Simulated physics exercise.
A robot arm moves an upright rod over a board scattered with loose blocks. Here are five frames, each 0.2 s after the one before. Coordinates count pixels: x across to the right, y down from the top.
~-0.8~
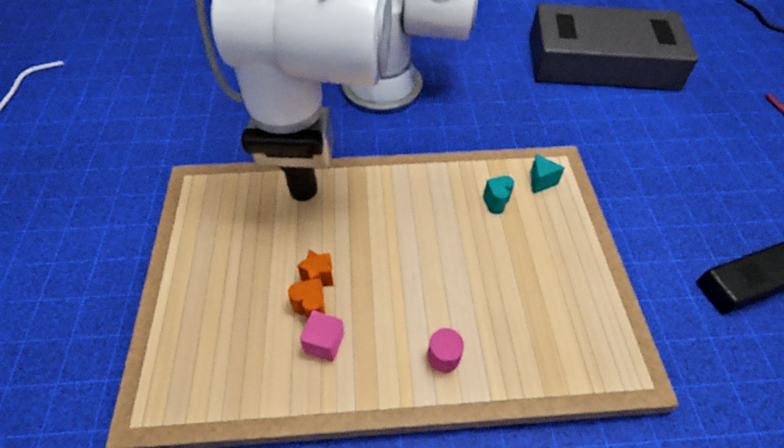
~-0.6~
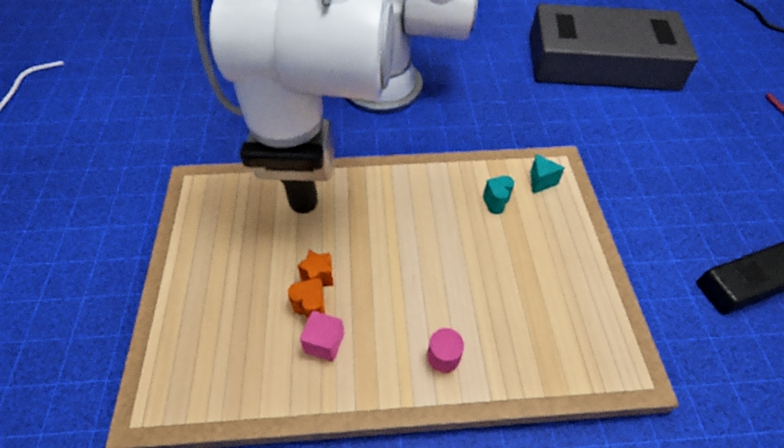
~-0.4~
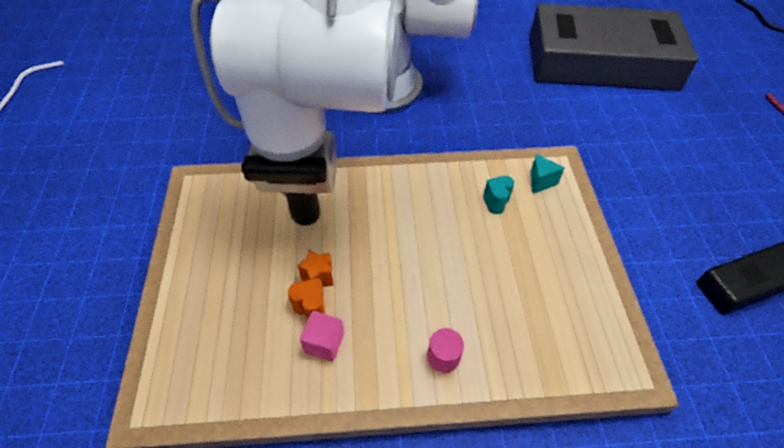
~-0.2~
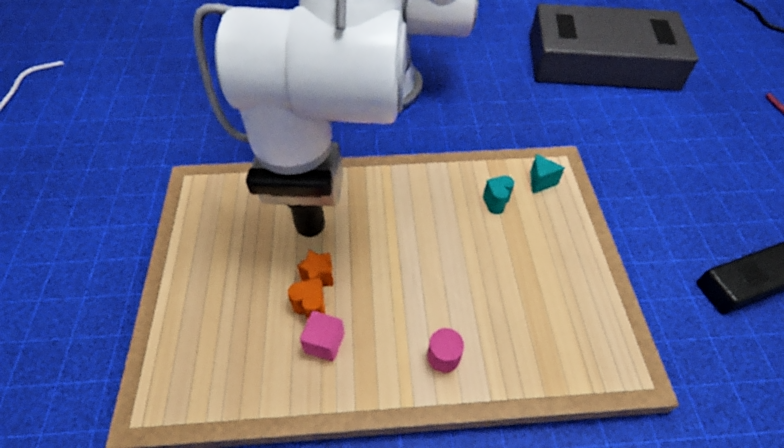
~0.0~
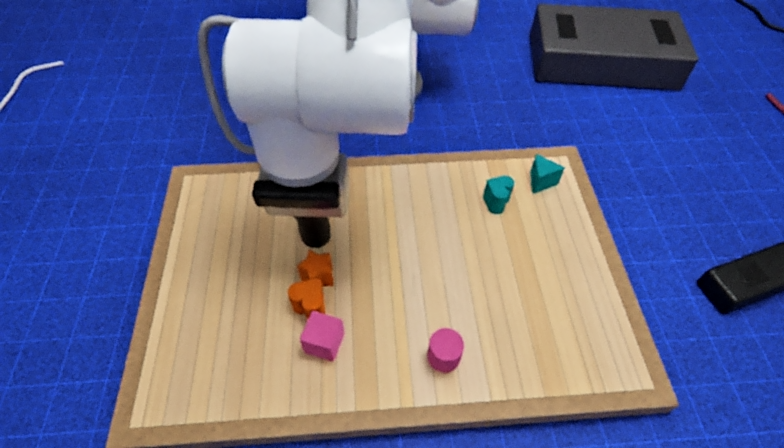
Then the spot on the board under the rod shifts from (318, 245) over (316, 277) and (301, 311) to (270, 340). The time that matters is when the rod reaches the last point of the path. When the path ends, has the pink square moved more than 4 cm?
No, that is not how it ends up.
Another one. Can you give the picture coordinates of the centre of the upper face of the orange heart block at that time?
At the end it should sit near (282, 379).
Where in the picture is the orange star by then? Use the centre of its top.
So, by the moment the path ends, you'll find the top centre of the orange star at (284, 347).
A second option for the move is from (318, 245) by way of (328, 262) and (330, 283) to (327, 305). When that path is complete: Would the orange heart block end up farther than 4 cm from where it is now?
I'd say yes.
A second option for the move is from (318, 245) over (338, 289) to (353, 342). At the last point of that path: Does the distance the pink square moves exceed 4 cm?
Yes.
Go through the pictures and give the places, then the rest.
The first frame shows lower end of the rod at (304, 191), tops of blocks, orange heart block at (307, 293), orange star at (316, 263), pink square at (321, 329).
The second frame shows rod at (304, 203), blocks as before.
The third frame shows rod at (306, 215), blocks as before.
The fourth frame shows rod at (310, 226), blocks as before.
The fifth frame shows rod at (316, 236), orange heart block at (307, 293), orange star at (316, 263), pink square at (321, 329).
What follows on the original path. One third of the way, rod at (314, 270); orange heart block at (305, 314), turned 45° clockwise; orange star at (317, 288), turned 25° anticlockwise; pink square at (320, 343), turned 45° anticlockwise.
Two thirds of the way, rod at (299, 304); orange heart block at (289, 352), turned 30° clockwise; orange star at (303, 324), turned 30° anticlockwise; pink square at (322, 356), turned 85° anticlockwise.
At the end, rod at (267, 333); orange heart block at (282, 379); orange star at (284, 347), turned 60° anticlockwise; pink square at (322, 357), turned 85° anticlockwise.
